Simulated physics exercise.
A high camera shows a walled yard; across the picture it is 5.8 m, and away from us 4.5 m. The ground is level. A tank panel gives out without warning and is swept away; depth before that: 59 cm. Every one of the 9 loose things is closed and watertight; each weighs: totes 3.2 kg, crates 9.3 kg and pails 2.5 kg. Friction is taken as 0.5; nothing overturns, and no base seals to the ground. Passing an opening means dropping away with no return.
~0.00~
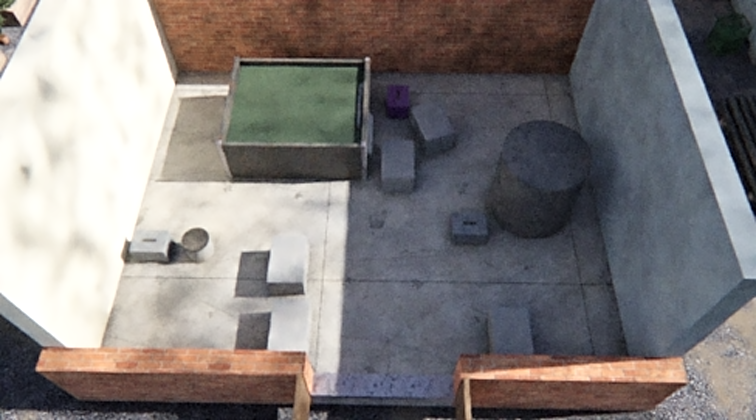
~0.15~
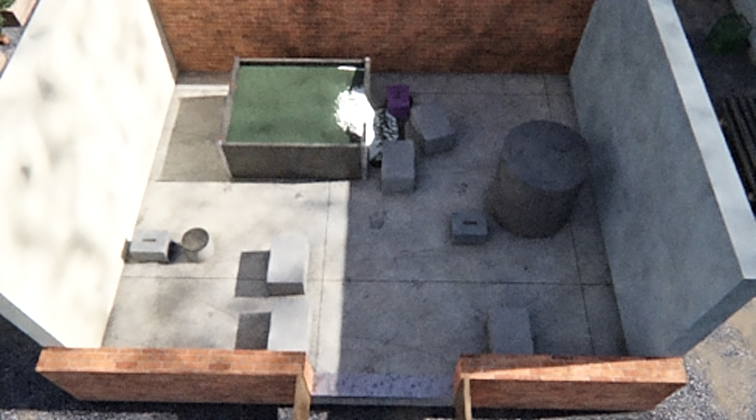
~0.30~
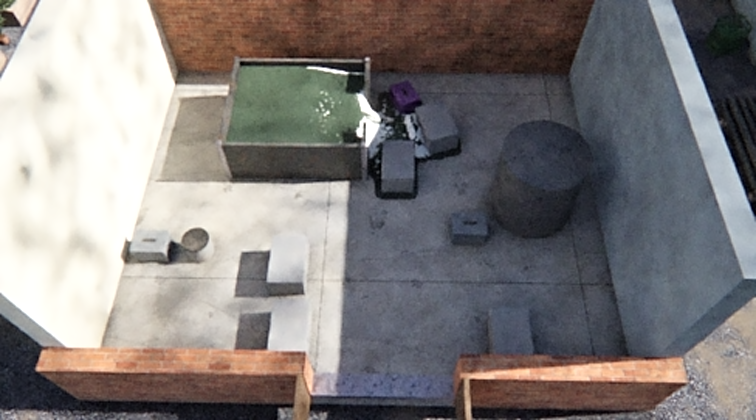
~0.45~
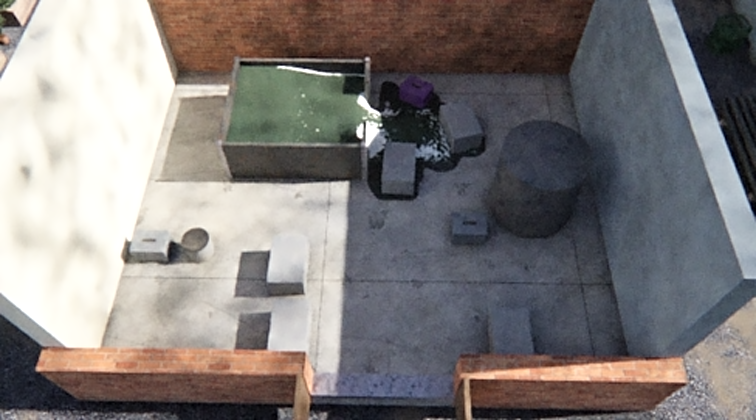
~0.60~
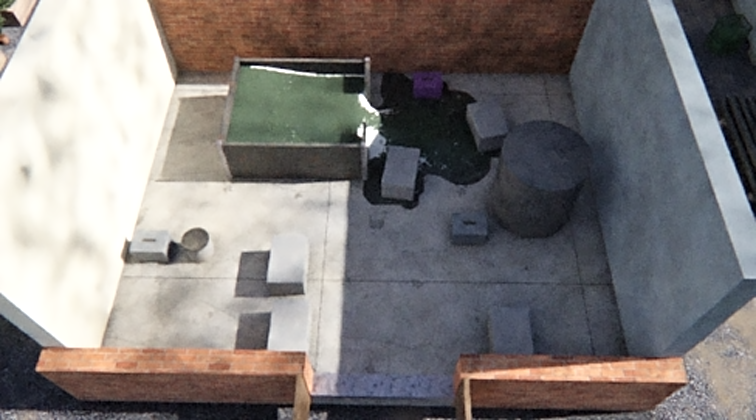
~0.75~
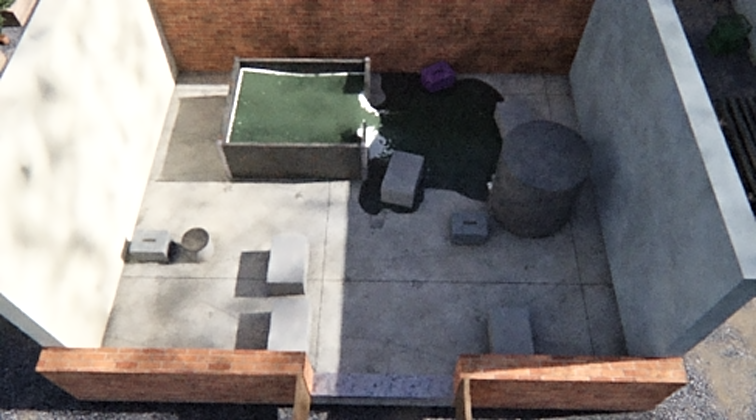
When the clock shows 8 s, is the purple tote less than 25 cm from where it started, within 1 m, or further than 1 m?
It is further than 1 m from where it started.
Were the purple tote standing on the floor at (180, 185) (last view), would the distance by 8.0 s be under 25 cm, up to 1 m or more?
In the end it keeps its place.
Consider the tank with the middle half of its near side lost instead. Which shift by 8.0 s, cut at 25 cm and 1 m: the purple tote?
I'd expect the purple tote to have remained in place.
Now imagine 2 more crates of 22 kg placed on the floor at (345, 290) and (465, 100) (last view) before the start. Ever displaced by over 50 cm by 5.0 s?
So that's behind the line and then across the line.
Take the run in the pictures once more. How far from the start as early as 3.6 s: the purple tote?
About 200 cm.
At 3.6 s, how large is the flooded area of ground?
I'd put it close to 14 m2.
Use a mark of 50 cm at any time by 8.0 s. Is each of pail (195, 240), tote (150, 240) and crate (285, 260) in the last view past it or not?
Well, going one by one, it's not that far, not that far and not that far.
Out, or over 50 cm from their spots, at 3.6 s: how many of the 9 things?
4.
After 1.6 s the purple tote is near (497, 71), 1.5 m from its start, afloat; 0 of 9 are out; 2 afloat.
After 3.6 s the purple tote is near (534, 99), 1.8 m from its start, afloat; 0 of 9 are out; 3 afloat.
After 5.6 s the purple tote is near (518, 81), 1.6 m from its start, afloat; 0 of 9 are out; 3 afloat.
After 8.0 s the purple tote is near (531, 130), 1.8 m from its start, afloat; 1 of 9 are out; 2 afloat.
